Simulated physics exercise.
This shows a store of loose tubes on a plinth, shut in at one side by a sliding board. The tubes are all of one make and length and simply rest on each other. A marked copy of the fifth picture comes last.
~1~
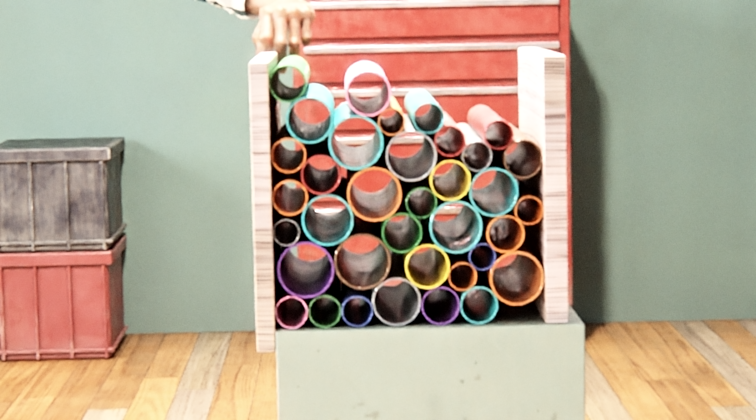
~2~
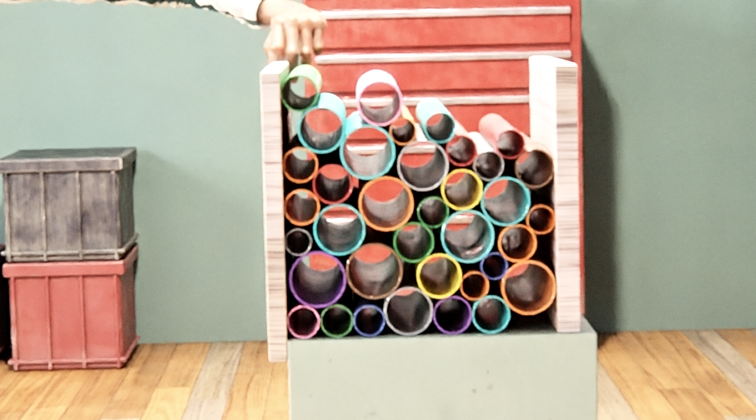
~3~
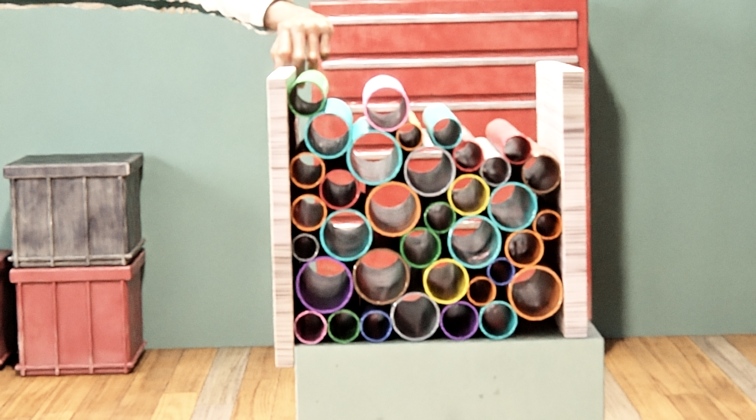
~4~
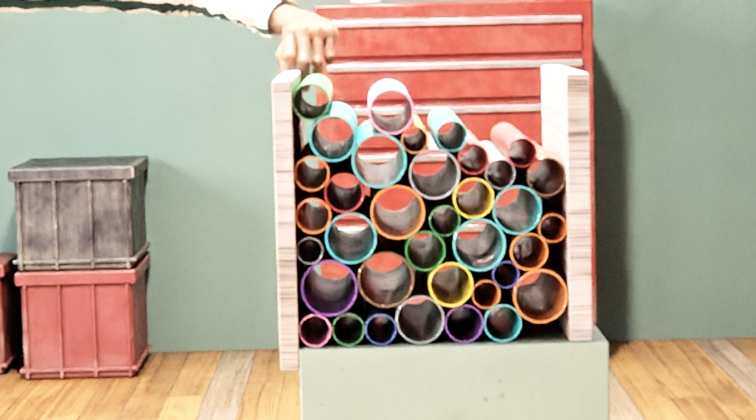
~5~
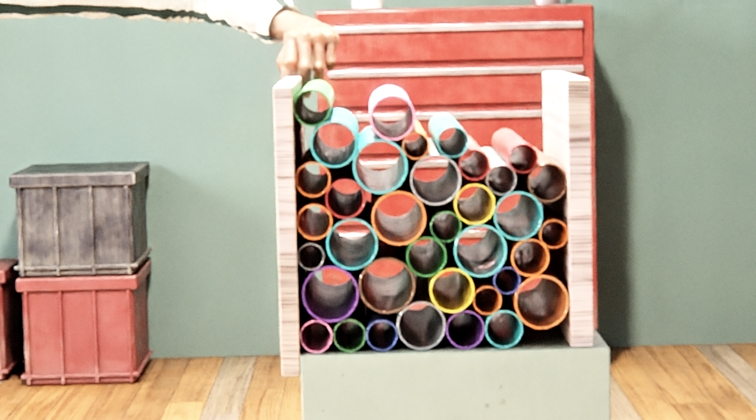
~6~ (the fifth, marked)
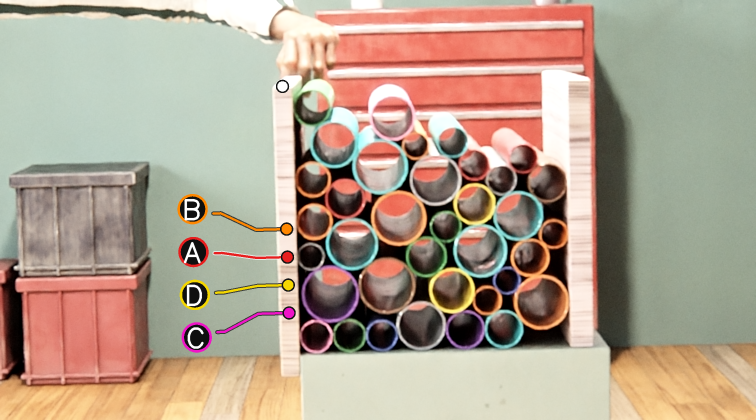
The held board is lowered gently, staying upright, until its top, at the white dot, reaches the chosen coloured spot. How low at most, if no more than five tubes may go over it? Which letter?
Slide it to B.
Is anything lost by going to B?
At B: Yes.
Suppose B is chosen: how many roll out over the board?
The count is three.
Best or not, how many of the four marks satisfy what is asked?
One of the four.
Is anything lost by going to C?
Yes.
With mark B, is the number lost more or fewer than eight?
At B, fewer than eight.
On the marked copy, A at (288, 257); B at (287, 229); C at (289, 313); D at (289, 285); the white dot at (283, 87).
With B. Early on, top of the board (294, 149).
Further on, top of the board (296, 224).
At the end, top of the board (296, 228), three out over the board.
As for the rest, A more than five out over the board; C more than five out over the board; D more than five out over the board.
